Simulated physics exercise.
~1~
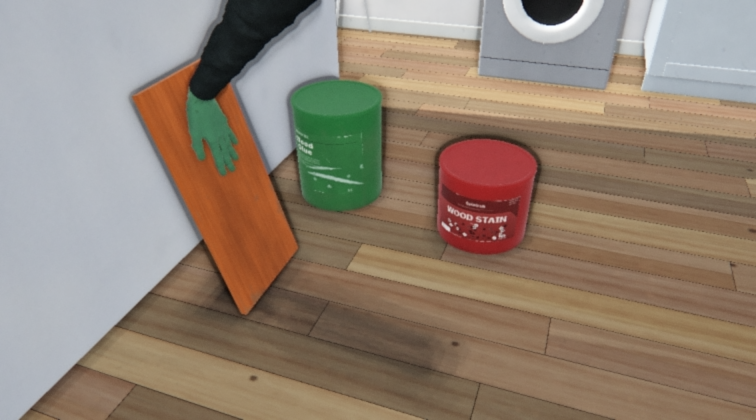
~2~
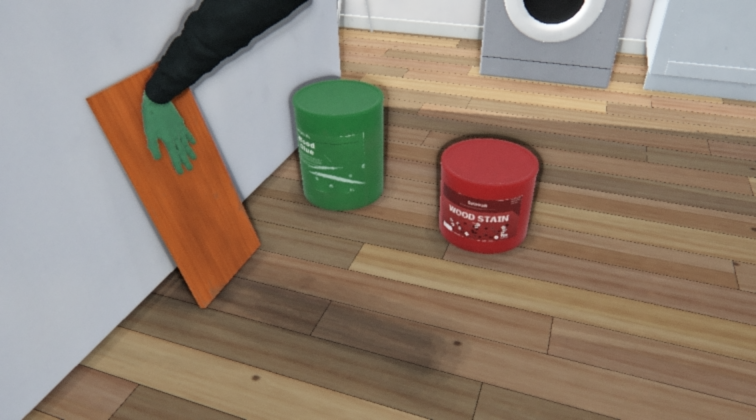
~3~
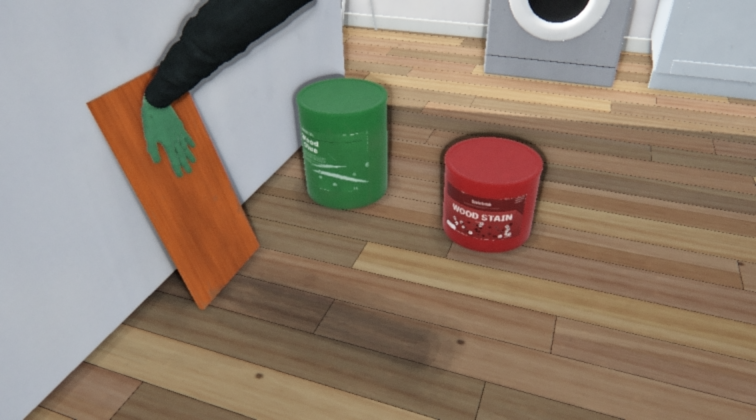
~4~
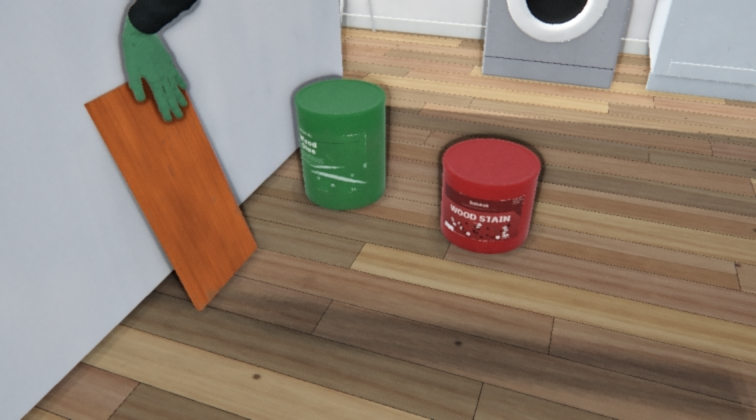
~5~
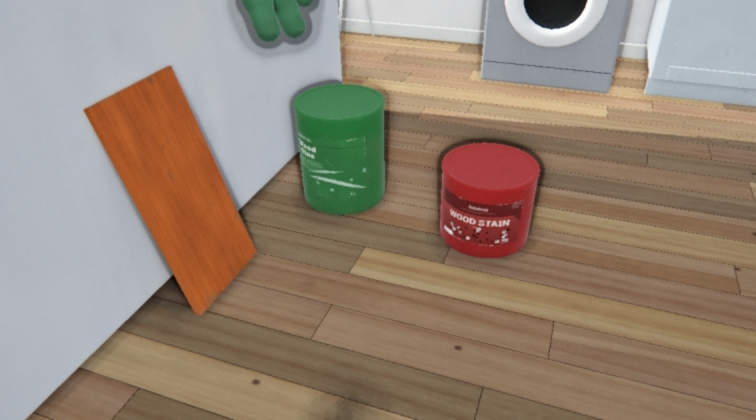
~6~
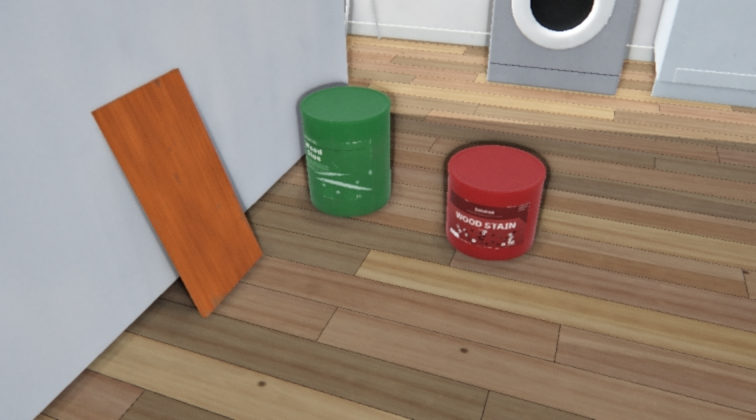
In a room with a wood-plank floor, seen from above through a slightly swaying handheld camera, a pale wall stands at the left and a front-loading washing machine at the back. A green pail sits near the wall's corner, with a red pail labelled wood stain to its right. A green-gloved hand on a dark-sleeved arm holds an orange board, moves it a little left and leans it on the wall. The hand then lets go, draws back and leaves the view. The board stays leaning without slipping, and both pails remain in place.
